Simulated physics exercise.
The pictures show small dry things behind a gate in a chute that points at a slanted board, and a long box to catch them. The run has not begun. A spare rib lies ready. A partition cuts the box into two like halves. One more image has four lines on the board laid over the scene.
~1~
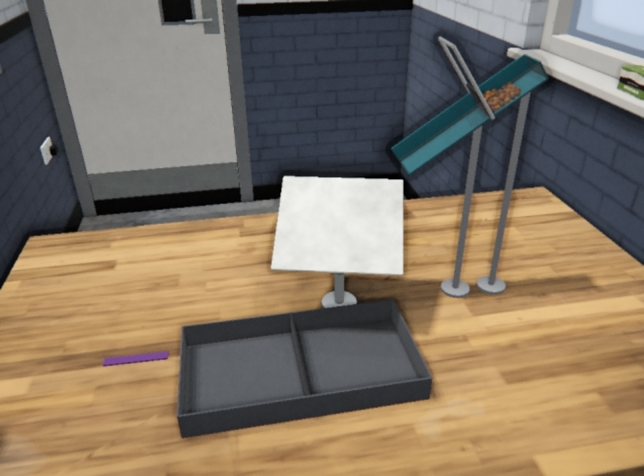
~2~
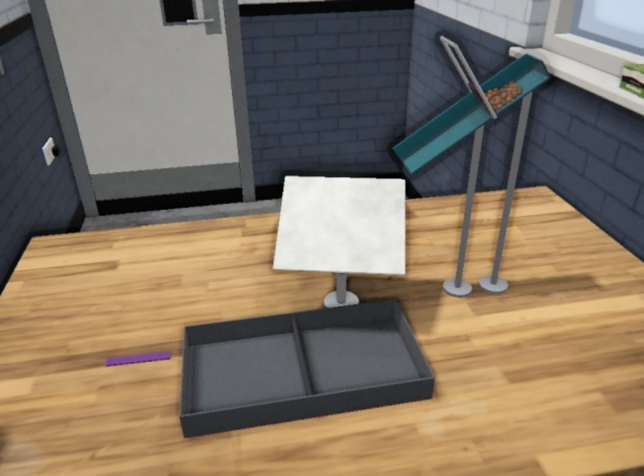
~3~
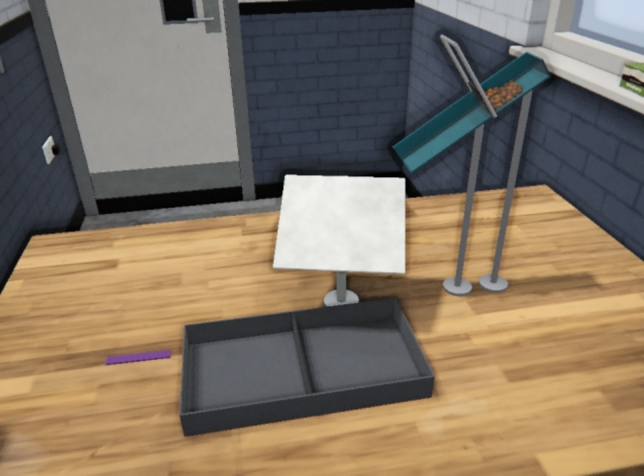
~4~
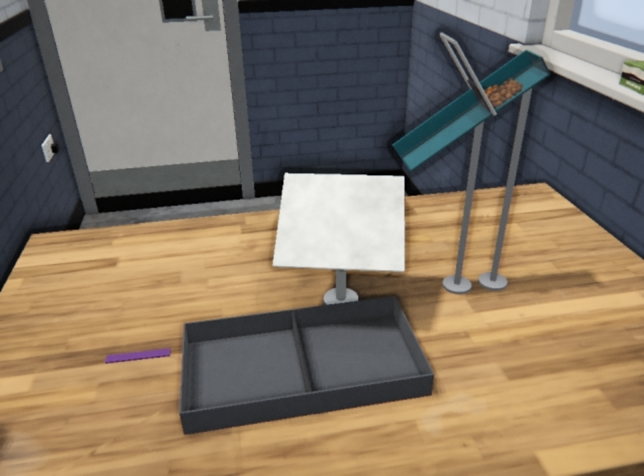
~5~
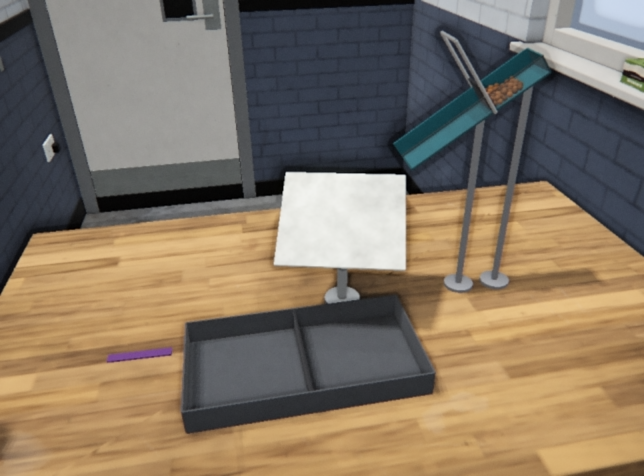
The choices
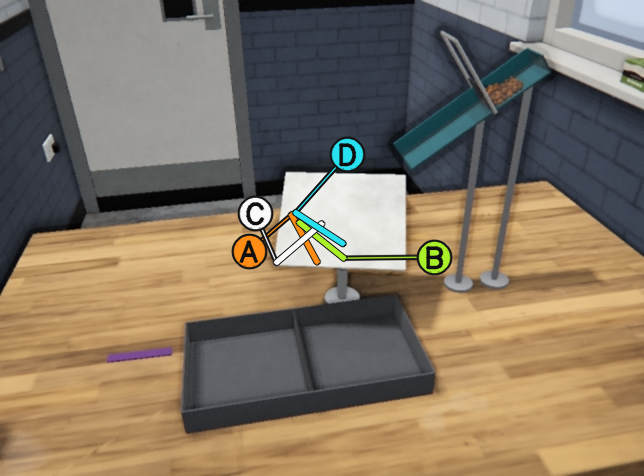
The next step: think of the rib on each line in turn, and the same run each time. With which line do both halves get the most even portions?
Best: C.
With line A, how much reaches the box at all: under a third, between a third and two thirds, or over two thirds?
Line A gives over two thirds.
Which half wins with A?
The right half.
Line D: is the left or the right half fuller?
Right.
On the marked copy, line A from (291, 214) to (317, 262); line B from (299, 222) to (343, 258); line C from (321, 223) to (276, 262); line D from (295, 212) to (342, 243).
Choosing A, of what is caught, about a tenth in the left half, the larger part in the right.
Choosing B, of what is caught, just a few in the left half, almost all in the right.
Choosing C, of what is caught, roughly two thirds in the left half, roughly a third in the right.
Choosing D, of what is caught, about a tenth in the left half, the larger part in the right.
